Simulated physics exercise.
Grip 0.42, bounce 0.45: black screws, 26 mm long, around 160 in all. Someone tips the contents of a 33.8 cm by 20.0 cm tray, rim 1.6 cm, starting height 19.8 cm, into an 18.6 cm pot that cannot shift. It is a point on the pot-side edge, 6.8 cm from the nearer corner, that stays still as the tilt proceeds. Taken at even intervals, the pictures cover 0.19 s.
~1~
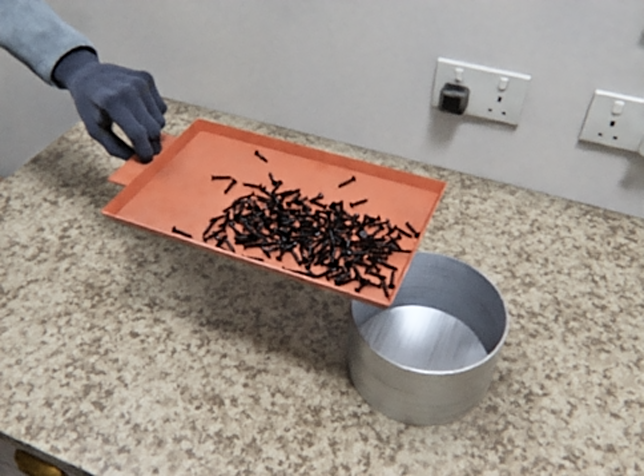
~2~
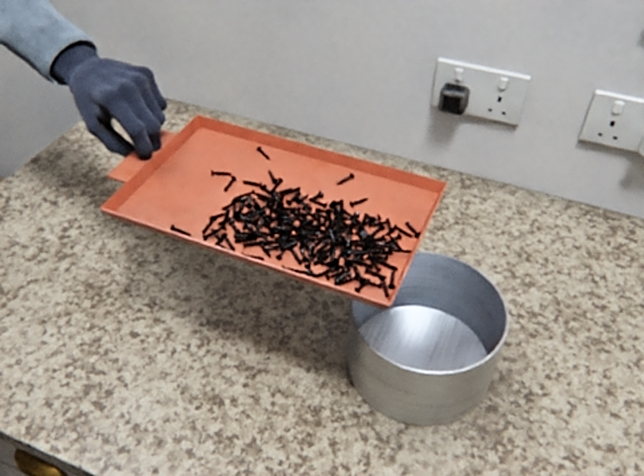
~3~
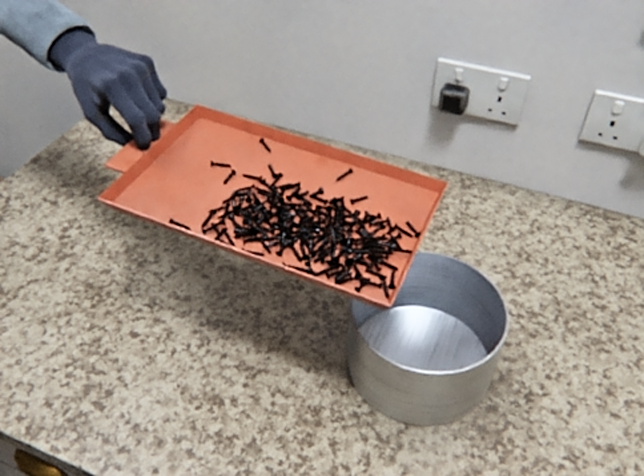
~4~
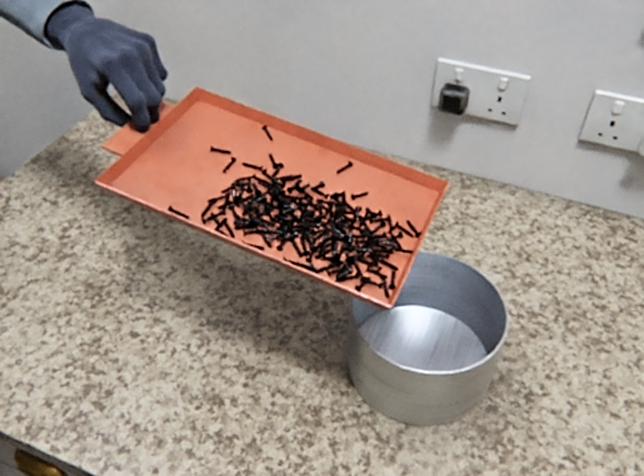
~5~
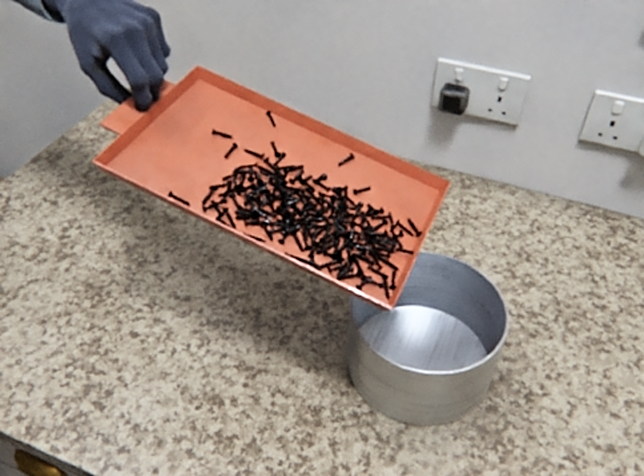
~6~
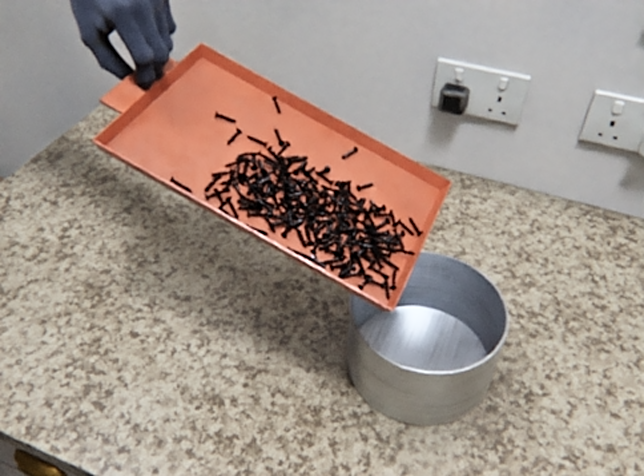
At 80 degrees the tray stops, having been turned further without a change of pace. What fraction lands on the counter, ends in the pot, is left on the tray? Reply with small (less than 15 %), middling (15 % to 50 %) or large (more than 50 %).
Counter - middling, pot - large, tray - small.
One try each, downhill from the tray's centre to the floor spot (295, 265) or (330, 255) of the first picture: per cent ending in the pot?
The share comes to roughly 15 in a hundred, then roughly 35 in a hundred.
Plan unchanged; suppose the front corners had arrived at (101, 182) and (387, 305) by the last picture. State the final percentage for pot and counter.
The pot gets 35 and the counter 65.
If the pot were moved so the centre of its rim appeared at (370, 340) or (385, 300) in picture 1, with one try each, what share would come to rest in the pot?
The shares would be near 40 and 25 per cent respectively.
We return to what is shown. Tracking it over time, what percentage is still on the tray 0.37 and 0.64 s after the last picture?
First 90, then 5.
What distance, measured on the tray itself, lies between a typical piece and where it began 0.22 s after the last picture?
3 cm.
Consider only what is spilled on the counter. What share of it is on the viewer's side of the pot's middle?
Some 90 per cent.
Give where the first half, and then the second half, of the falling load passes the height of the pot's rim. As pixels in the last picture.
First near (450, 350), then at (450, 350).
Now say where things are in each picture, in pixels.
In the first frame, tray tilt 0 degrees, front corners at (108, 210) and (386, 299); middle of the pieces at (311, 227); pot at (428, 307).
In the second frame, tray tilt 1 degrees, front corners at (107, 206) and (386, 299); middle of the pieces at (311, 225).
In the third frame, tray tilt 4 degrees, front corners at (105, 197) and (387, 300), lowest corner right front; middle of the pieces at (311, 222).
In the fourth frame, tray tilt 8 degrees, front corners at (102, 180) and (388, 301), lowest corner right front; middle of the pieces at (312, 217).
In the fifth frame, tray tilt 13 degrees, front corners at (101, 160) and (389, 302), lowest corner right front; middle of the pieces at (314, 210).
In the sixth frame, tray tilt 19 degrees, front corners at (101, 139) and (390, 303), lowest corner right front; middle of the pieces at (317, 204); pot at (428, 307).
Then, 0.22 s after the last picture, tilt 50 degrees; the tray holds 100 %, the pot 0 %.
Then, 0.37 s after the last picture, tilt 71 degrees; the tray holds 90 %, the pot 0 %.
Then, 0.64 s after the last picture, tilt 80 degrees; the tray holds 5 %, the pot 60 %.
In the end, counter 35 %, pot 65 %, tray 0 %.
